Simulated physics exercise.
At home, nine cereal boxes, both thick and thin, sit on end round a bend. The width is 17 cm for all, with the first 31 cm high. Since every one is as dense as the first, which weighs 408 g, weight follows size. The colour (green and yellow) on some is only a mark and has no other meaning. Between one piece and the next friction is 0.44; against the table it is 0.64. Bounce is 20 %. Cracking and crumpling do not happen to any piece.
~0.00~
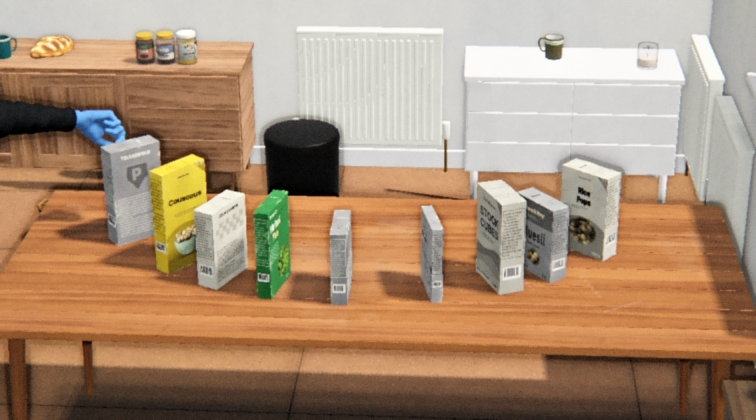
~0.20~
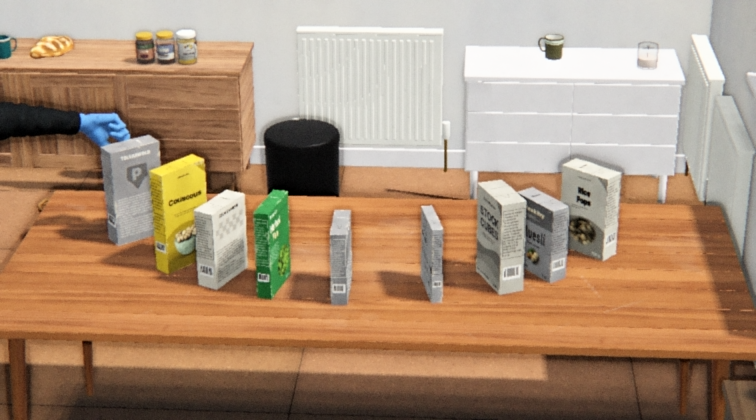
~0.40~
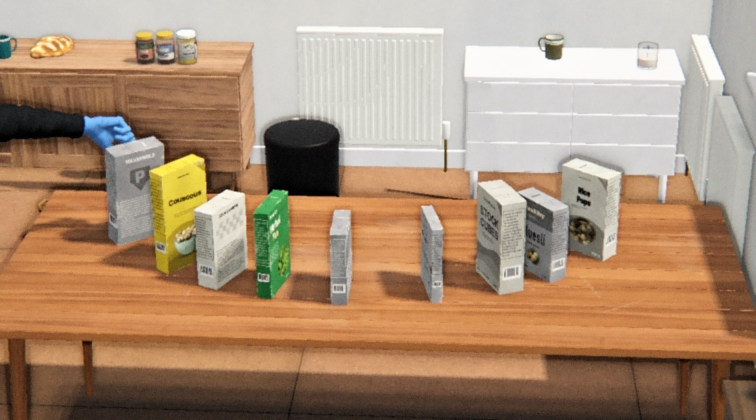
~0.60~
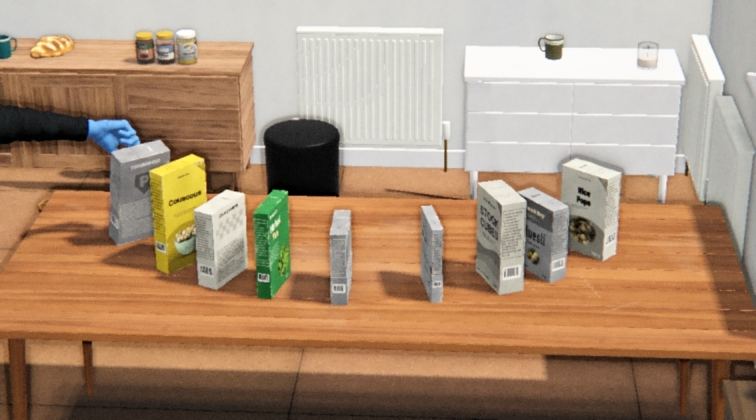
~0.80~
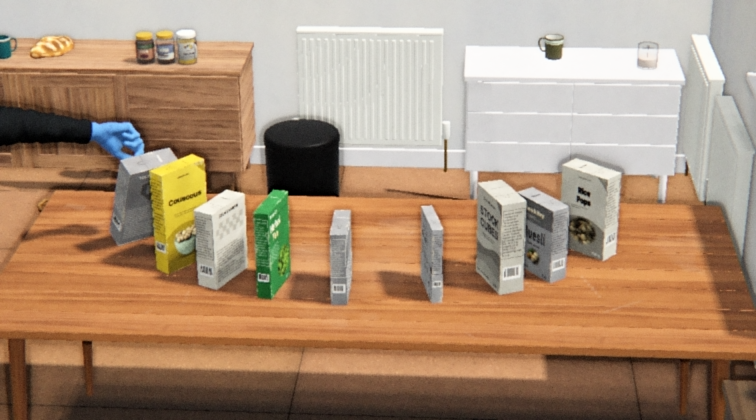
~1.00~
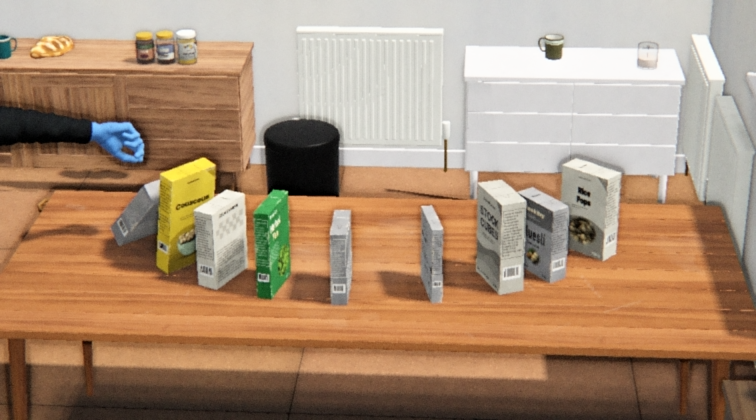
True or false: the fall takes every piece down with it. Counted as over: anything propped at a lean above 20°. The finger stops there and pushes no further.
False, not every piece goes over.
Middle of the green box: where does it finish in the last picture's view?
End point in last frame: Roughly (323, 279).
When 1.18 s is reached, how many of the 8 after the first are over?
By then 1.
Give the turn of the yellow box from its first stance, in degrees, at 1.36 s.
About 60 degrees.
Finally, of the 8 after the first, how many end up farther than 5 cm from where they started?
5.
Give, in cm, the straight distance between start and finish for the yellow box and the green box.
Yellow: 20 cm, green: 20 cm.
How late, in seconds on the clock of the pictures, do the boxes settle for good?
Near 2.0 s.
Around 1.18 s, 1 of the 8 other boxes over; yellow box tipped 31°.
Around 1.36 s, 3 of the 8 other boxes over; yellow box tipped 57°; green box tipped 32°.
Around 1.56 s, 4 of the 8 other boxes over; green box tipped 74°; yellow box tipped 69°.
Finally (2.3 s), 5 of the 8 other boxes over; green box tipped 75°; yellow box tipped 68°. Three left standing. Seen by the last camera, middles, green box near (323, 279), yellow box near (220, 252).
